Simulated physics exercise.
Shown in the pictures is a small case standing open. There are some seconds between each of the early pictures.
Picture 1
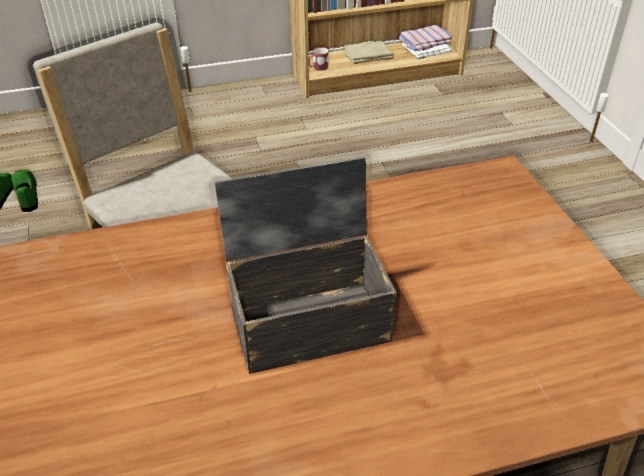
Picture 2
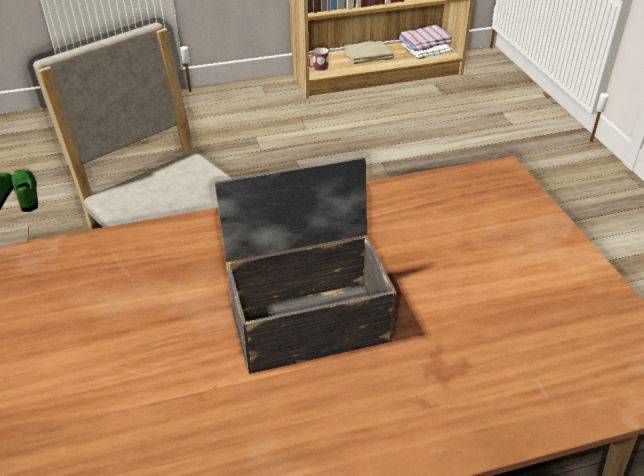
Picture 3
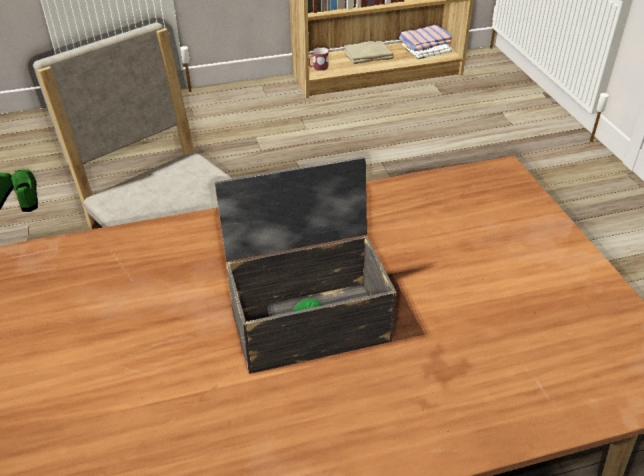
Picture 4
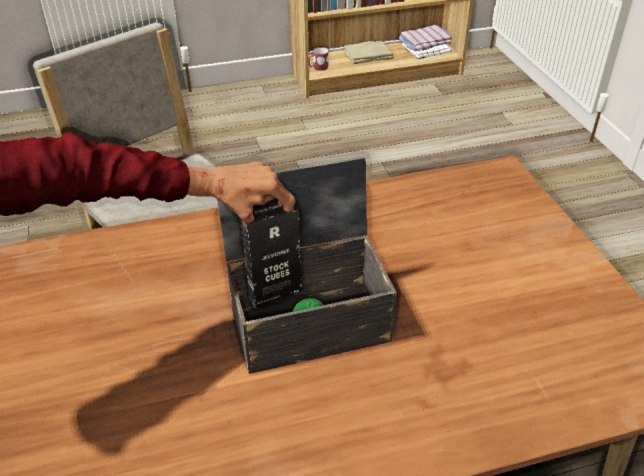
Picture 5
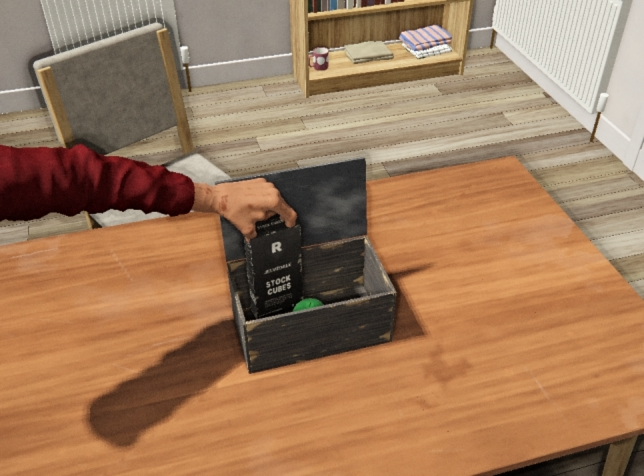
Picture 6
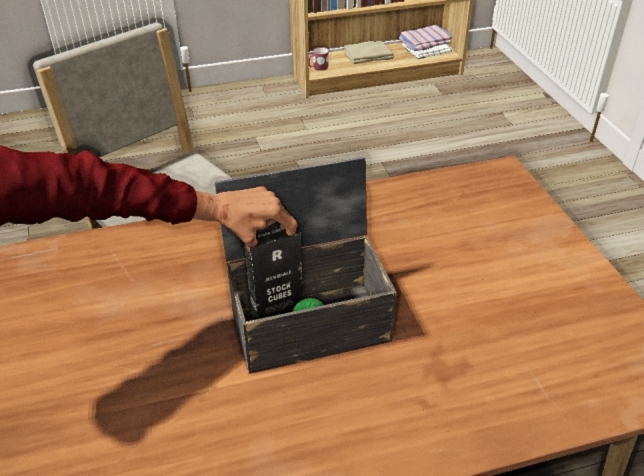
On a wooden table, a small dark case stands open and empty, then a green object appears inside; a red-sleeved arm reaches in from the left, holding a black packet of stock cubes, and lowers it slightly into the case.
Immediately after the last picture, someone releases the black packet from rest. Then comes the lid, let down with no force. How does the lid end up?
The lid ends up propped open.
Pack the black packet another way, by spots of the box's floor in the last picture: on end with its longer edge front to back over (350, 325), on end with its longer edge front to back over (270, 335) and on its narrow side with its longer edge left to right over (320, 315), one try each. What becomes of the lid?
With the first placement it remains raised; with the second it remains raised; with the third it settles down.
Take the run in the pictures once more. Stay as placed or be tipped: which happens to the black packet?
By the end it has leaned over.
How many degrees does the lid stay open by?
Some 16 degrees above the rim, more or less.
Then, 1.20 s after the last picture, lid starting down.
Then, 1.70 s after the last picture, lid 51° above the rim; black packet tipped 16° from how it was near (281, 286).
Then, 1.90 s after the last picture, lid 31° above the rim; black packet tipped 37° from how it was near (292, 298).
Then, 4.00 s after the last picture, lid 17° above the rim; black packet tipped 48° from how it was near (293, 300); green apple rolled a little.
At rest, lid 17° above the rim; tipped over in the box, black packet; green apple in place. Seen from the same camera at the end, black packet near (294, 299).
